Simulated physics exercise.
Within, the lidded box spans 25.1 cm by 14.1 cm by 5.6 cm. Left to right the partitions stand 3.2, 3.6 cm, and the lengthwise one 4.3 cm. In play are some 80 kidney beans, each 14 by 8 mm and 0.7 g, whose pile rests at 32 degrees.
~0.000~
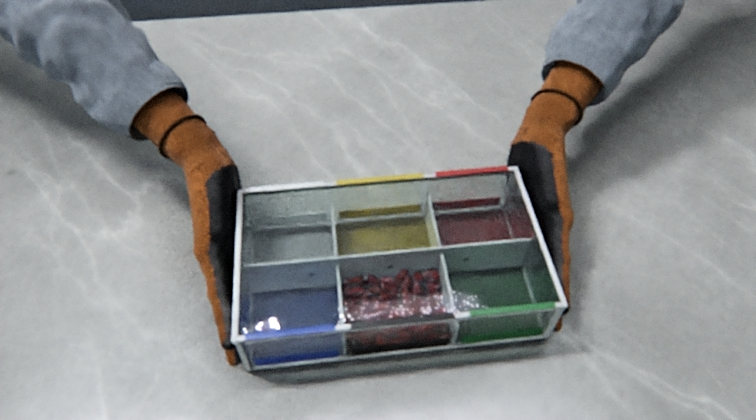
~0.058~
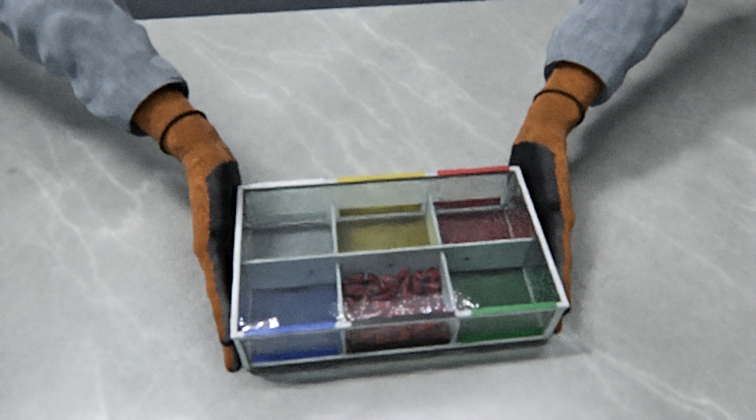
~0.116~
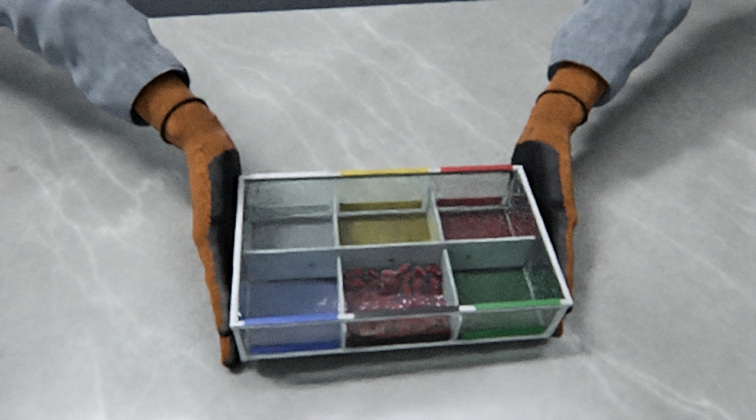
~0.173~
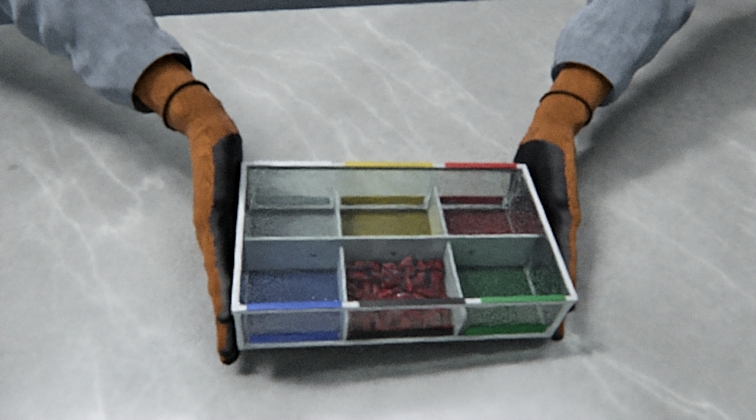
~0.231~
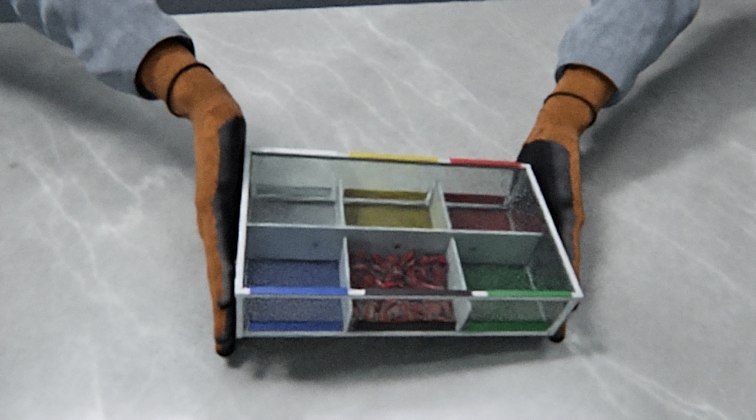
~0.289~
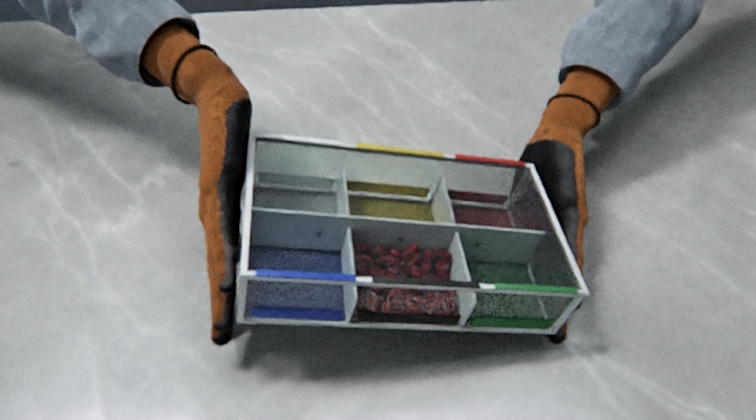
Two hands in orange gloves with black palms, below grey-blue sleeves, grip the ends of a clear lidded box over a pale marbled surface, seen from above and in front. The box has six compartments edged in white, yellow, red, blue, black and green, with dark red beans piled in the front middle one. The hands gradually raise and tilt the box, its front left corner rising most, while the beans shift slightly and the view stays still.
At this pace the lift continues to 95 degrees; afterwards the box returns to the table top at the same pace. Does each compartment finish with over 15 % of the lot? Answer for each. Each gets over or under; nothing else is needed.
Red ends over. Blue ends under. Green ends over. Yellow ends under. White ends under. Black ends over.
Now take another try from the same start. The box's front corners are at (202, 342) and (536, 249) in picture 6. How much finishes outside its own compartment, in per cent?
In that case about 70 percent.
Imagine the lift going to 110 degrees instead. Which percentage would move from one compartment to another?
Roughly 90 %.
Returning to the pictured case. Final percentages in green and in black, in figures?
Final shares - green 30 percent, black 35 percent.
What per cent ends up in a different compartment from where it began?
About 65 %.
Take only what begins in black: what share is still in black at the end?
That compartment keeps close to 40 per cent of its own pieces.
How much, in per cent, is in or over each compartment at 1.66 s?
Red = 15, blue = 0, green = 15, yellow = 0, white = 0, black = 70 (per cent).
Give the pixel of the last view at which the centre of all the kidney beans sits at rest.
Roughly (489, 280).
After 1.66 s, tilt 95 degrees; red 15 %, green 15 %, black 70 %.
After 2.57 s, tilt 43 degrees; red 30 %, green 30 %, black 35 %.
Then, at 3.48 s, tilt 0 degrees; red 30 %, green 30 %, black 35 %.
At rest (4.1 s), red 30 %, blue 0 %, green 30 %, yellow 0 %, white 0 %, black 35 %.
